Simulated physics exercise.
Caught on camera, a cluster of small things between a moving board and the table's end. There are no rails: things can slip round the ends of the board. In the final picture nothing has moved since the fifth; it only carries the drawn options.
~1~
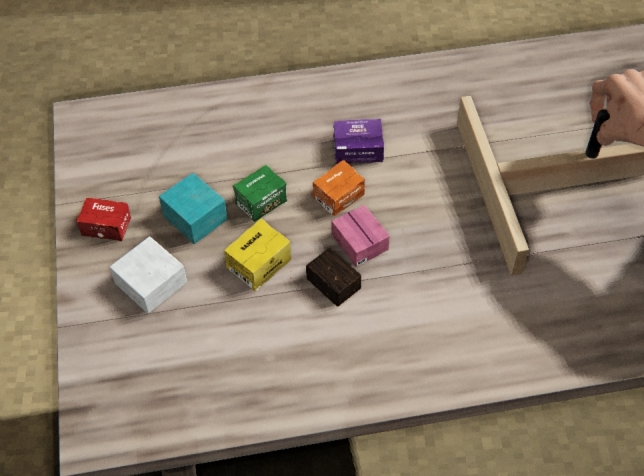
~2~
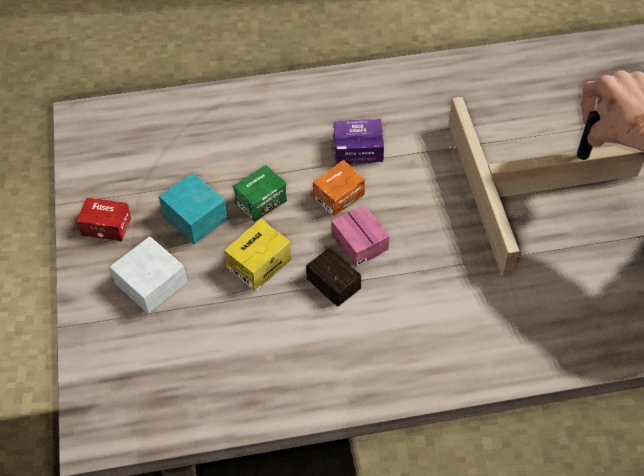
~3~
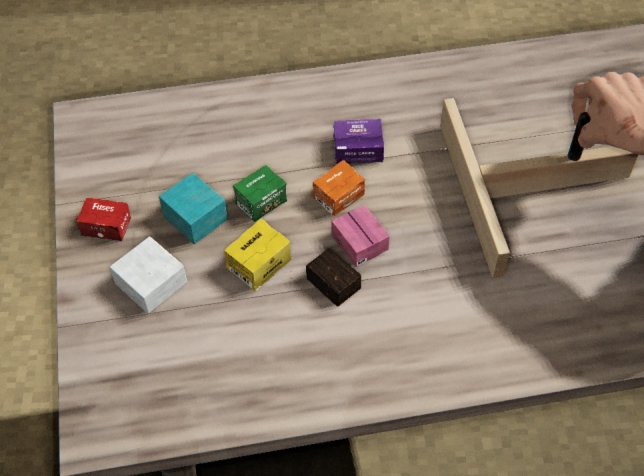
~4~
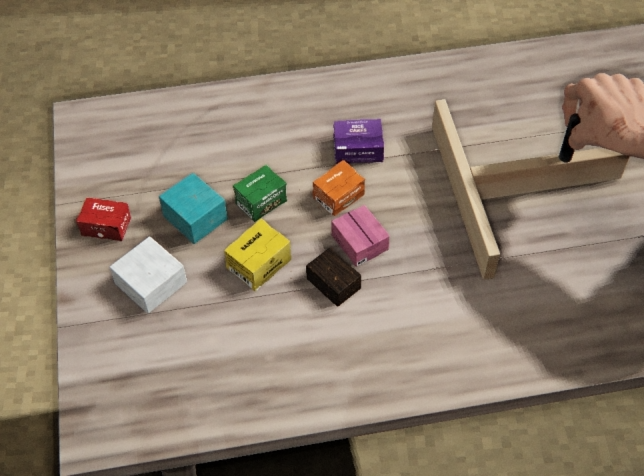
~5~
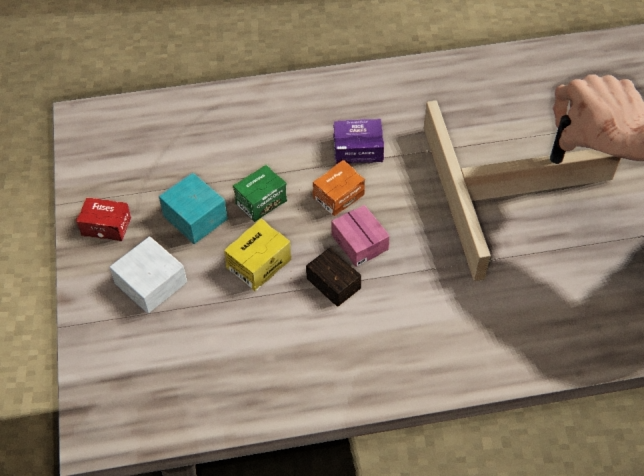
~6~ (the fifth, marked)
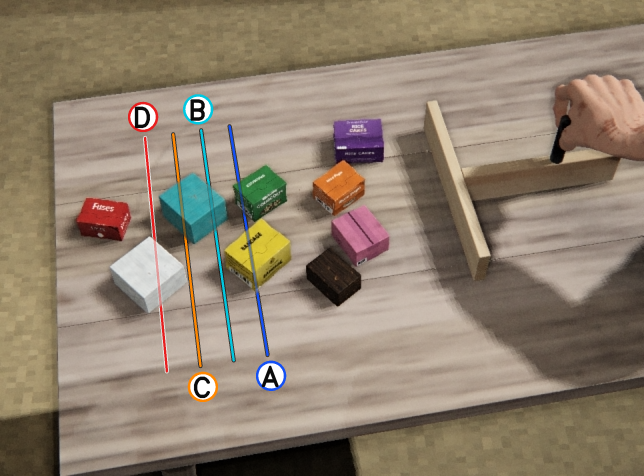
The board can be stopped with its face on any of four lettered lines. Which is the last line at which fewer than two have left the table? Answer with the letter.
C.
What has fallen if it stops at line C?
The red box goes over.
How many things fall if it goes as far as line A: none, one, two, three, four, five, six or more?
By then, none.
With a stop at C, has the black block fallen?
By then, no.
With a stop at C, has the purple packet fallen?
No.
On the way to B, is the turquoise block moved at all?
Yes.
On the marked copy, A at (247, 231); B at (216, 235); C at (186, 240); D at (155, 244).
With C. Early on, board (360, 188); purple packet (314, 148); orange packet (323, 190).
Further on, board (263, 202); red box (92, 223); white block (138, 279).
At the end, board (186, 213); red box over the edge; white block (64, 291); one fallen.
As for the rest, A is within the limit but short; B is within the limit but short; D drops three.
